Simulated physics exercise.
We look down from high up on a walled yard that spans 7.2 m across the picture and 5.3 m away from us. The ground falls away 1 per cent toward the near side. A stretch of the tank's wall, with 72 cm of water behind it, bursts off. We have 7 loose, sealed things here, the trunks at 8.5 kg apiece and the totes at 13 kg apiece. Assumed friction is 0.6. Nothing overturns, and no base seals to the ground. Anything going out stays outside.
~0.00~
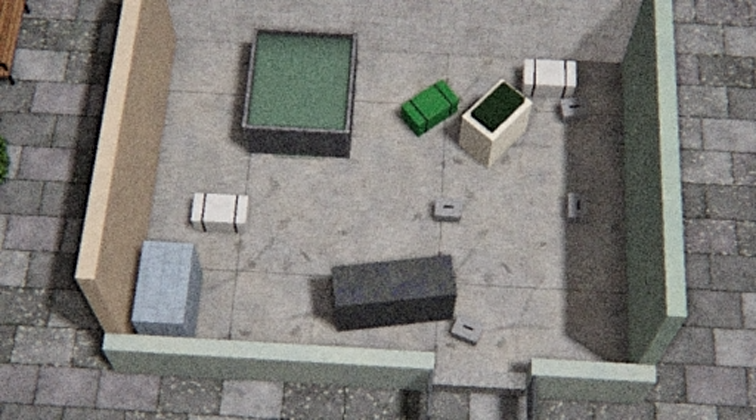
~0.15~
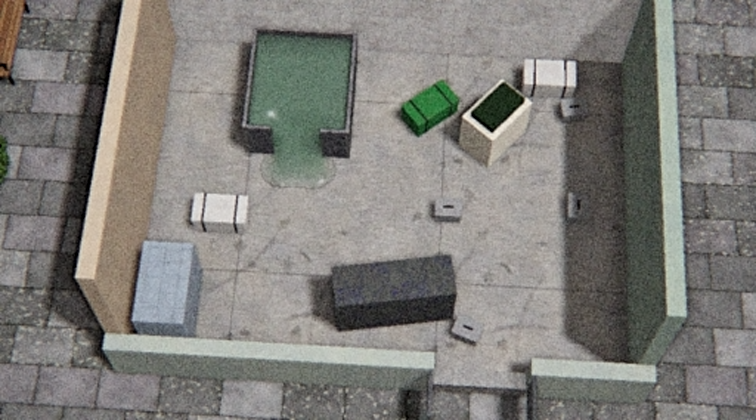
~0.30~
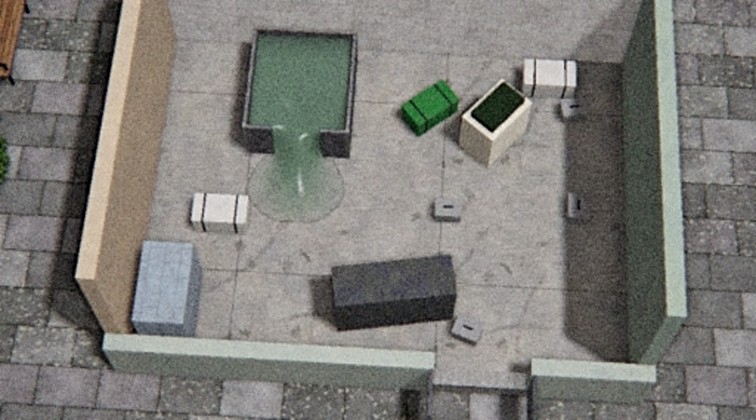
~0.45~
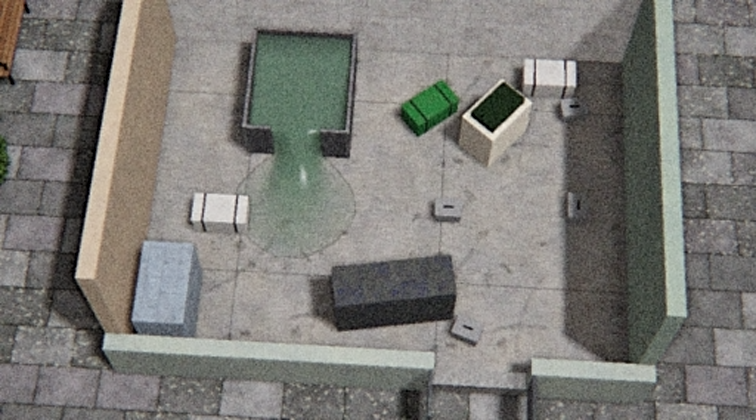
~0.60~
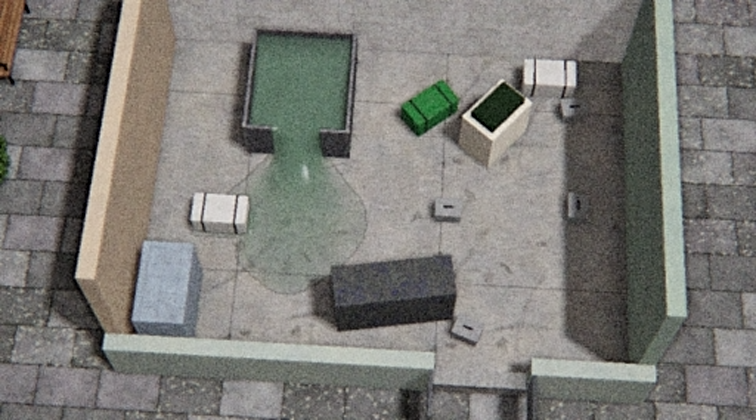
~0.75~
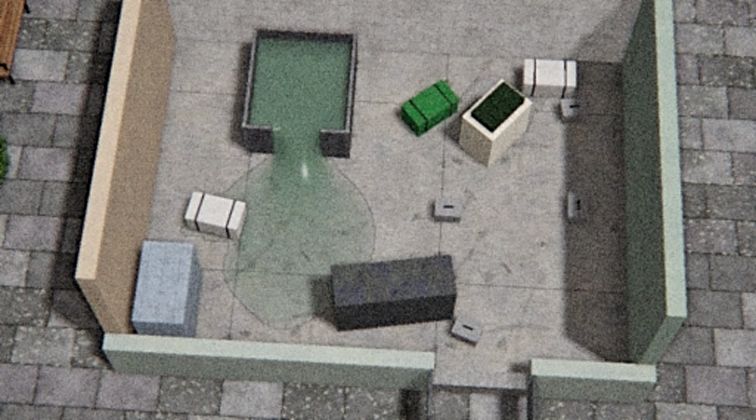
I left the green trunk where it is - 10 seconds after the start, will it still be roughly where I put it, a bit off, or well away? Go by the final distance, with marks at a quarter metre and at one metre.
It will hold steady.
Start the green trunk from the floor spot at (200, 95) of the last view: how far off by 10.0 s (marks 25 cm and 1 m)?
In the end it goes partway.
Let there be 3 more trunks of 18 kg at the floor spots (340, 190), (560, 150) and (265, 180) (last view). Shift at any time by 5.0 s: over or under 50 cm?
Beyond it, within it, beyond it.
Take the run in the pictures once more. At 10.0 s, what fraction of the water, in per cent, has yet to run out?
Still held: Near 90 %.
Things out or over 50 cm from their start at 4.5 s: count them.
The number by then is 1.
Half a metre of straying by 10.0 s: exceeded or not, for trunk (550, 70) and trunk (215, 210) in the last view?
The first never reached the threshold, and the second topped the threshold.
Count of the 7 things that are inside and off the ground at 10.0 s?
I count 1.
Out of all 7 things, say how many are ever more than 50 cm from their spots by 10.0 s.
I count 1.
After 2.0 s the green trunk is near (430, 102), 0.0 m from its start, aground; 0 of 7 are out; 0 afloat.
After 4.5 s the green trunk is near (430, 102), 0.0 m from its start, aground; 0 of 7 are out; 0 afloat.
After 7.0 s the green trunk is near (430, 102), 0.0 m from its start, aground; 0 of 7 are out; 1 afloat.
After 10.0 s the green trunk is near (430, 102), 0.0 m from its start, aground; 0 of 7 are out; 1 afloat.
